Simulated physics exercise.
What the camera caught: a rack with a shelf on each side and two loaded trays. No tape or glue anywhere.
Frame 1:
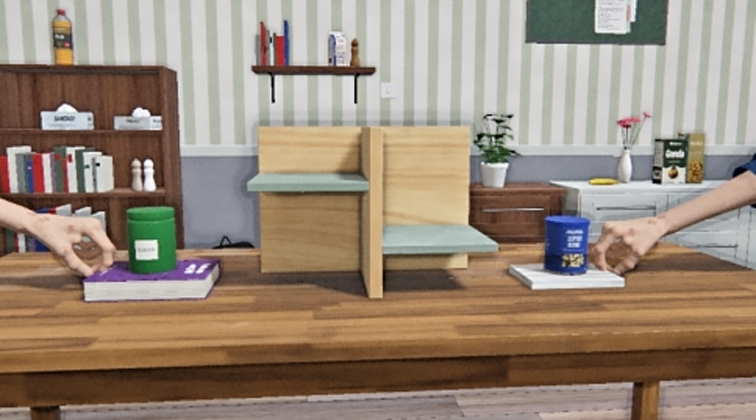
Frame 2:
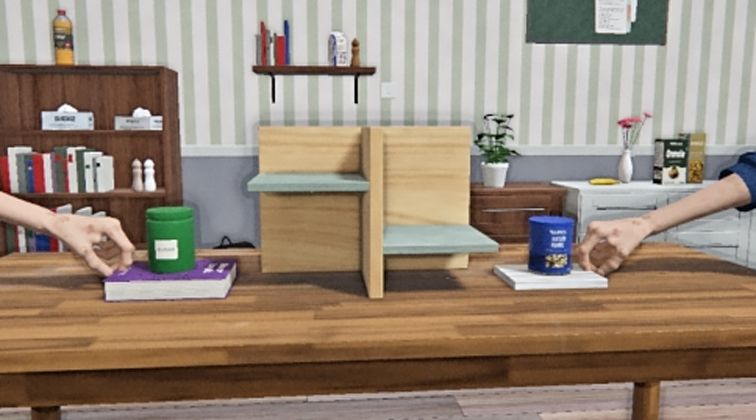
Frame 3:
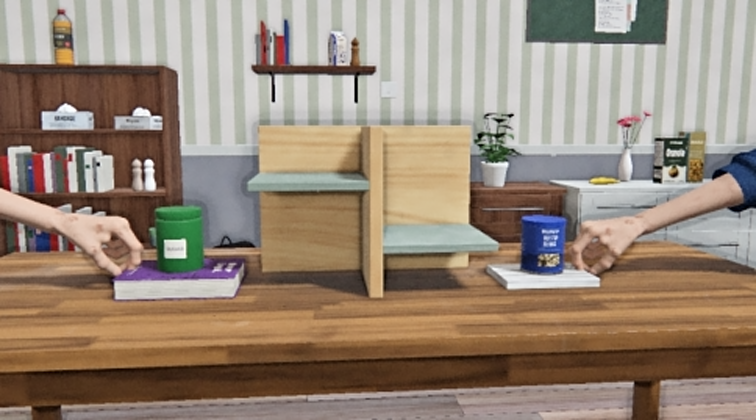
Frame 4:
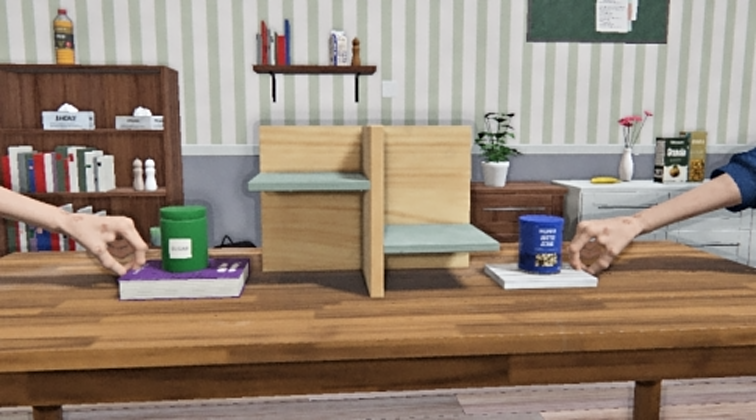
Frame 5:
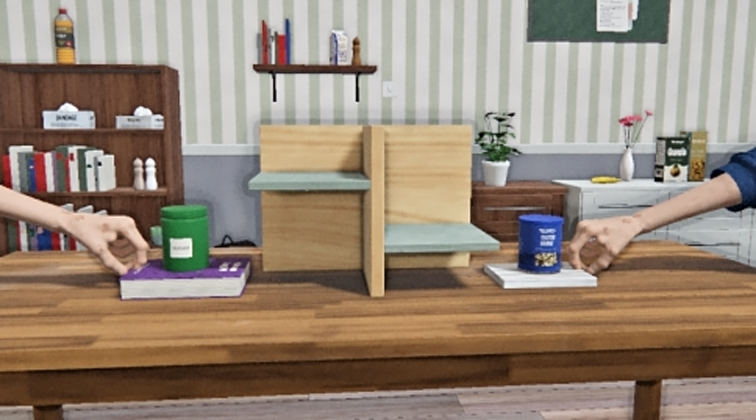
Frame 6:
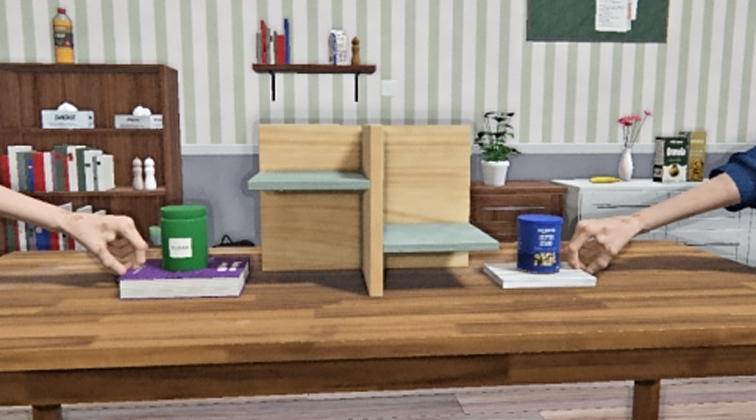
Two hands slid a purple book with a green jar on it and a white board carrying a blue pot a short way inward across the table toward the wooden rack, then stayed nearly still.
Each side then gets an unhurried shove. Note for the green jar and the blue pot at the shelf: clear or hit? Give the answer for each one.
Green jar clear; blue pot hit.
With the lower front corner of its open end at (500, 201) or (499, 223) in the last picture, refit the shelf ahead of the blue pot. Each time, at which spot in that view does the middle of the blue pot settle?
It settles near (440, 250) and near (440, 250), respectively.
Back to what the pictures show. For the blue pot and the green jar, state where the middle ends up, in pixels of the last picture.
In the last picture, the blue pot sits at (503, 247) while the green jar sits at (307, 236).
Then, 0.82 s after the last picture, green jar riding along near (229, 237); blue pot riding along near (504, 245).
Then, 1.50 s after the last picture, green jar riding along near (281, 236); blue pot tipped 10° from how it was near (504, 244).
At rest, the green jar rides in untouched, near (307, 236); the blue pot gets scraped off its spot, near (503, 247).
